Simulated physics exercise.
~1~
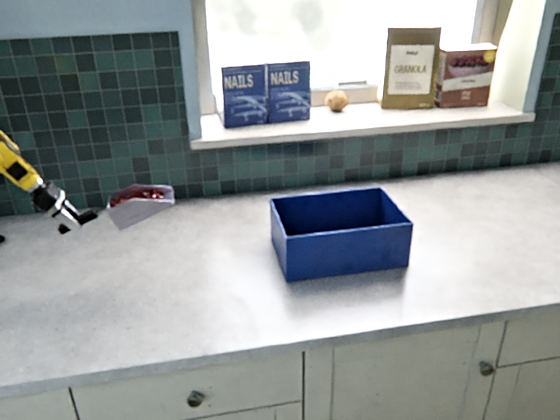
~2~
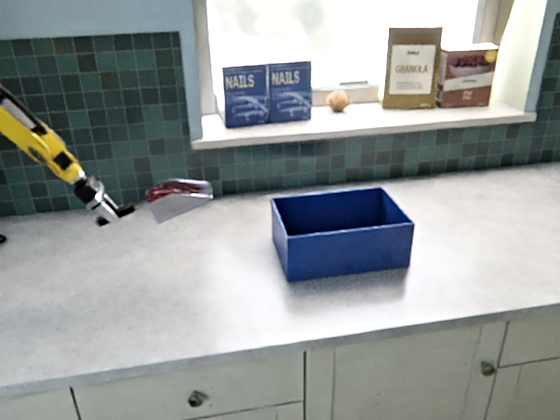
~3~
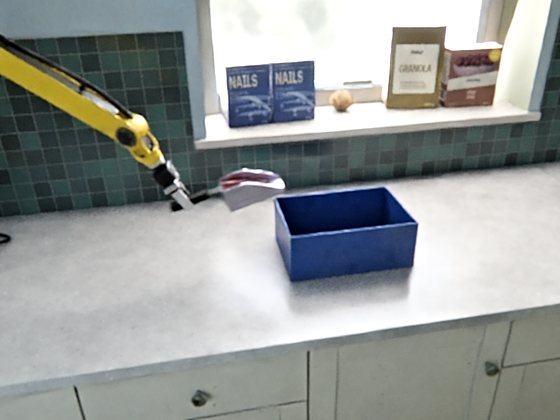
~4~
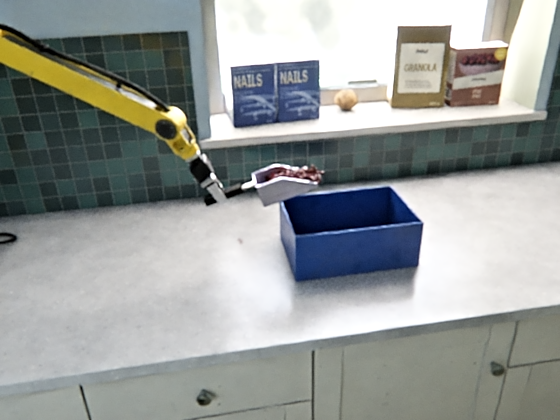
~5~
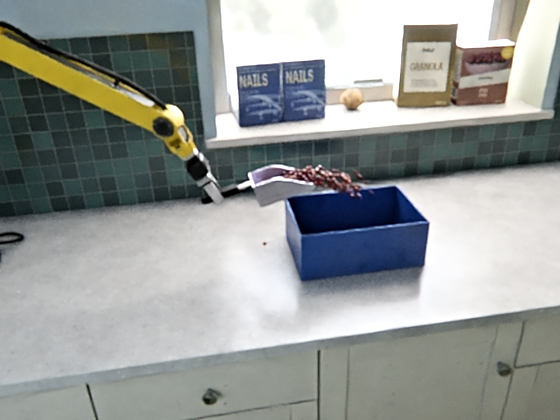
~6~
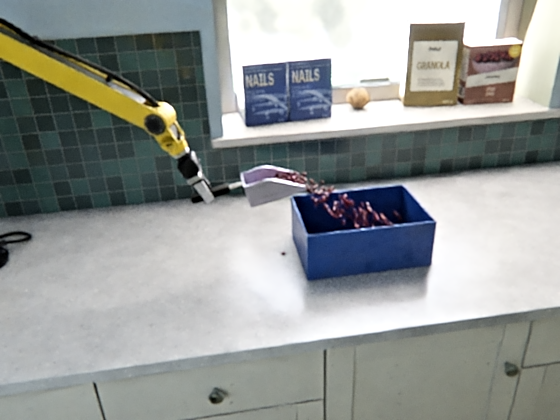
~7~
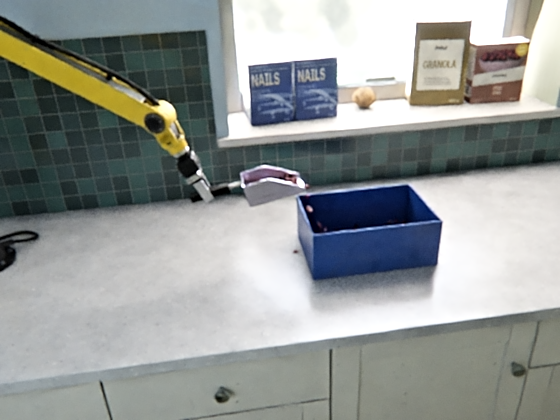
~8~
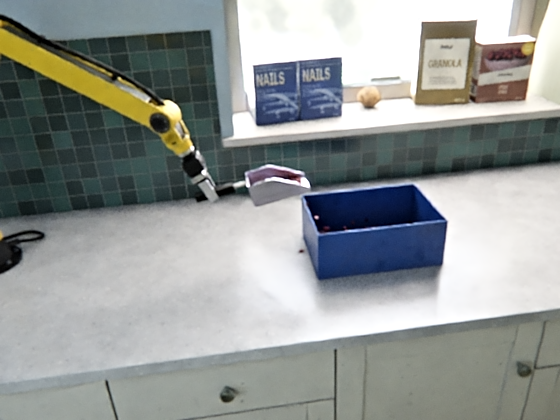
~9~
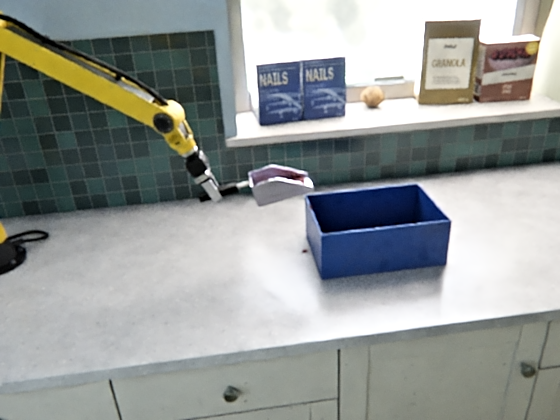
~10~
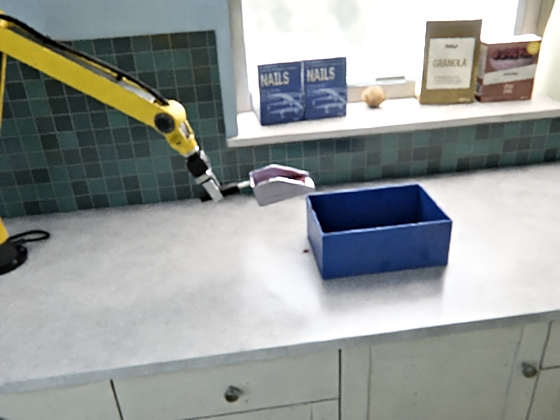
On a kitchen counter, a yellow robot arm moves a scoop right, spills dark red beans into a blue bin, and stops.
